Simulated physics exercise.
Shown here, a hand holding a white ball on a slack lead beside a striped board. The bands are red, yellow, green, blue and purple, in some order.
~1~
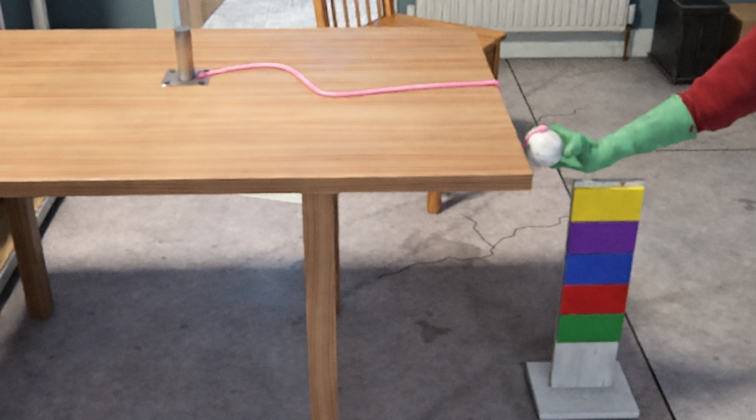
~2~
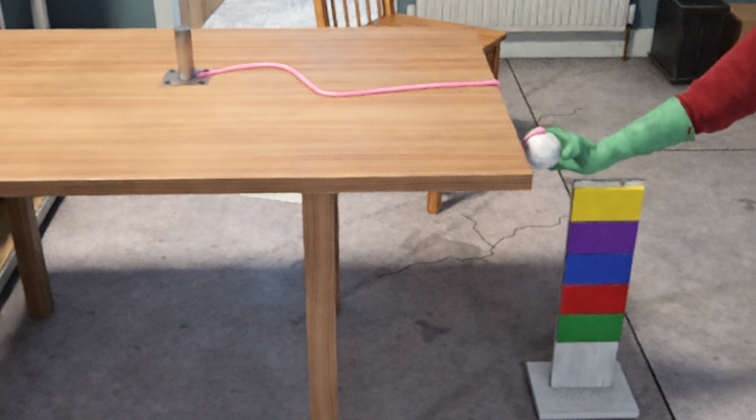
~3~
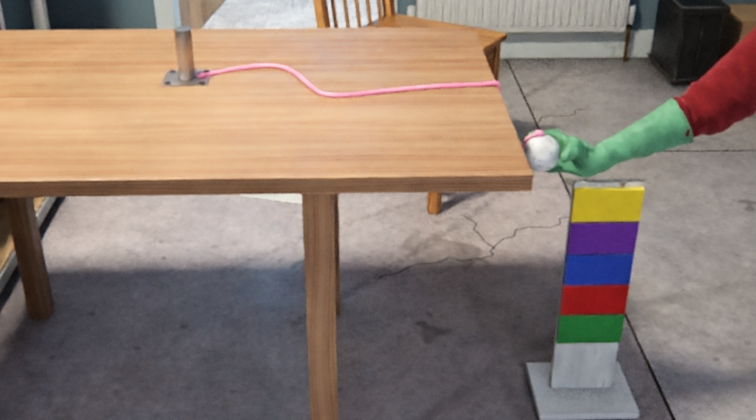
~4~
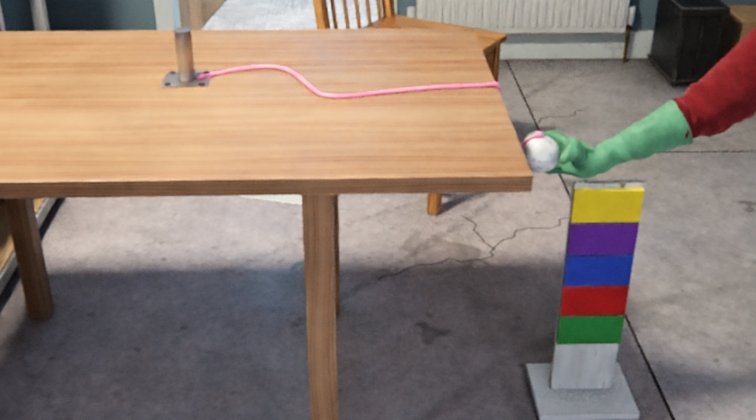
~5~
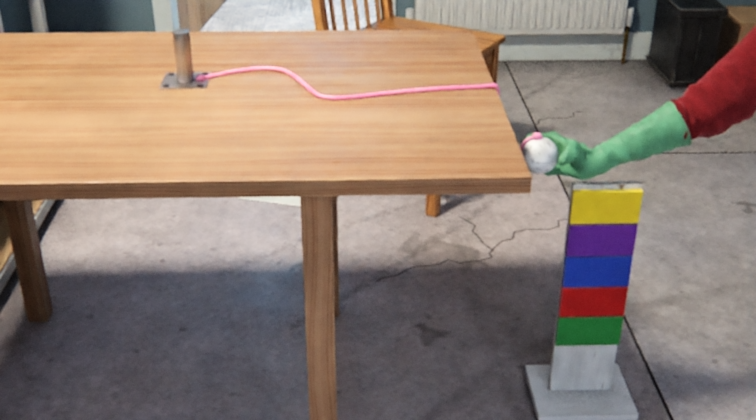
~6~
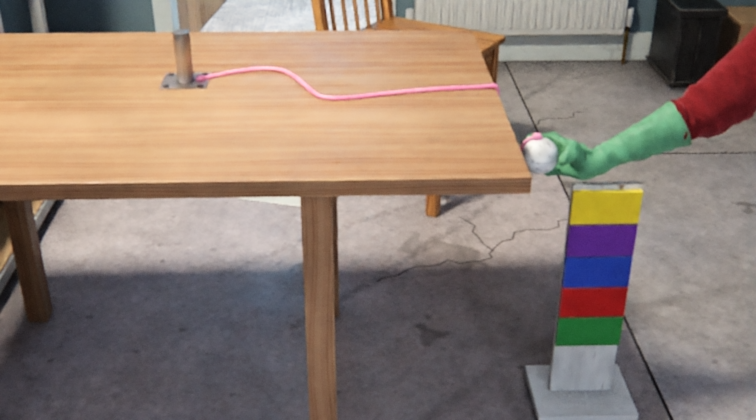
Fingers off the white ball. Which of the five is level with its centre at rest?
Its centre hangs level with the blue band.
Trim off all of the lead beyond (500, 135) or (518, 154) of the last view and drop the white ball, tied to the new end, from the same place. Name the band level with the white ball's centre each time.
Try by try: Yellow; purple.
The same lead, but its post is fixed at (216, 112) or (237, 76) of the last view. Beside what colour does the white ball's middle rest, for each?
In that order: Red; red.
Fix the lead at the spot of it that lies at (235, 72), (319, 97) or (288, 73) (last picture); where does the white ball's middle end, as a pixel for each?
Try by try, around (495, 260), (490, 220) and (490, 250).
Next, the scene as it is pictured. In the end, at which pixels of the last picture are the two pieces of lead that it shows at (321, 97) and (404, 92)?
About (374, 88), and the other about (459, 91).
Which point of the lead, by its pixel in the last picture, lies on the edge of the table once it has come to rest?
The one at (442, 89).
Soon after, ball near (457, 252); level with blue.
After that, ball near (502, 266); level with blue.
In the end, ball near (492, 267); level with blue. Its middle rests at the blue band.
